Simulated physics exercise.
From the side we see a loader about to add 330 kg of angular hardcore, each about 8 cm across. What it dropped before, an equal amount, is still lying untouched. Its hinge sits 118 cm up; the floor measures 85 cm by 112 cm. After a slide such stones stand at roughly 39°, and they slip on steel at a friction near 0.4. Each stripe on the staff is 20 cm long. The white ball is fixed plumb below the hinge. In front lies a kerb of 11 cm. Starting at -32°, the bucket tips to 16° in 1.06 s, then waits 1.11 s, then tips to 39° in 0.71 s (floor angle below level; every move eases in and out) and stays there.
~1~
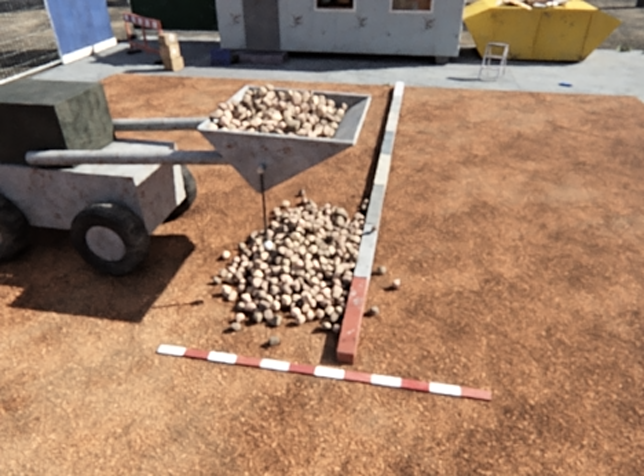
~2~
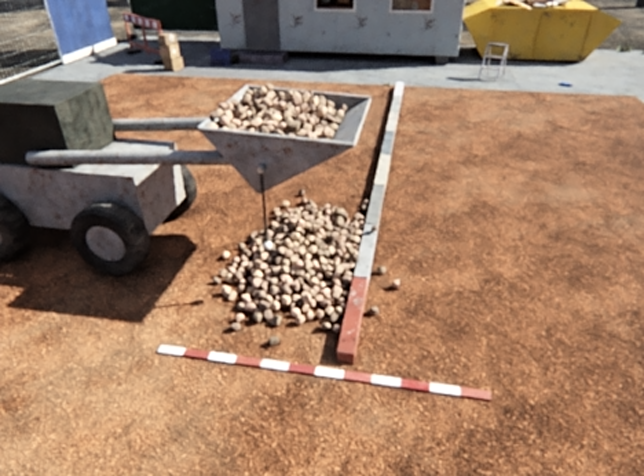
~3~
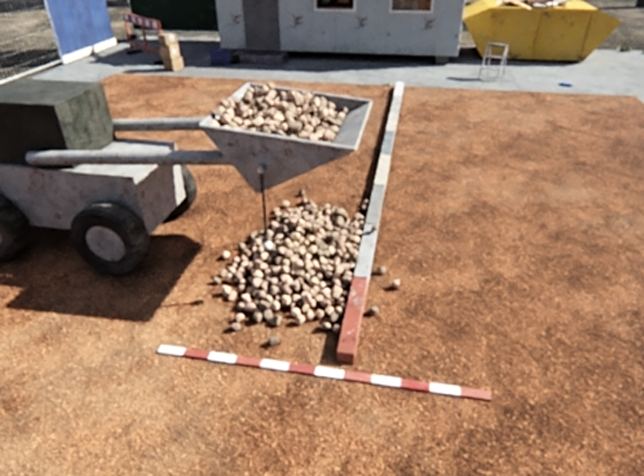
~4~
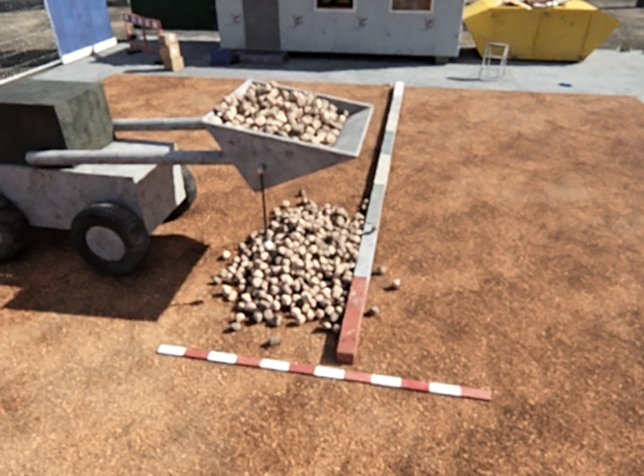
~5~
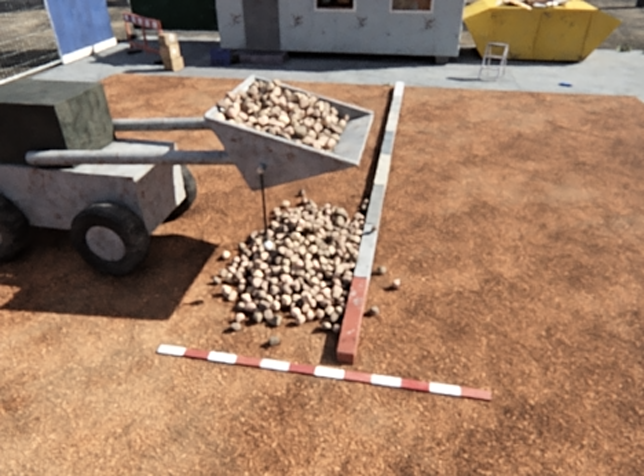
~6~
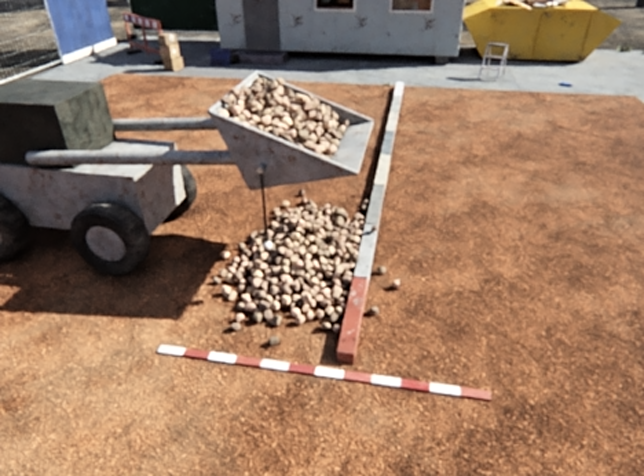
The clip shows a grey bucket full of stones, held by a wheeled loader above a stone pile beside a long kerb. The bucket slowly rotates, its right lip lowering and its left edge rising slightly, while the loader stays still.
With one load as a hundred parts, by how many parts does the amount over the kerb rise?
Close to 61 parts in a hundred.
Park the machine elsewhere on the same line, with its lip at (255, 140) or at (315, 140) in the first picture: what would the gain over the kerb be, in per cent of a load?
About 0 and 15 per cent.
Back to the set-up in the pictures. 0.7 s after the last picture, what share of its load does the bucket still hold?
Roughly 100 per cent is still inside.
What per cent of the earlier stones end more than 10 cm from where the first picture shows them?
About 0 per cent.
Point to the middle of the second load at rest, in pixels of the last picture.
Around (379, 255).
Then, 0.4 s after the last picture the floor is at 9°; in per cent of one load, 100 in the bucket, 99 on this side of the kerb, 1 over the kerb; the foremost stones are at (366, 273).
Then, 0.7 s after the last picture the floor is at 16°; in per cent of one load, 100 in the bucket, 99 on this side of the kerb, 1 over the kerb; the foremost stones are at (366, 273).
Then, 2.9 s after the last picture the floor is at 39°; in per cent of one load, 8 in the bucket, 150 on this side of the kerb, 42 over the kerb; the foremost stones are at (471, 284).
Then, 5.6 s after the last picture the floor is at 39°; in per cent of one load, 0 in the bucket, 139 on this side of the kerb, 61 over the kerb; the foremost stones are at (474, 279). Net gain over the kerb, 61.
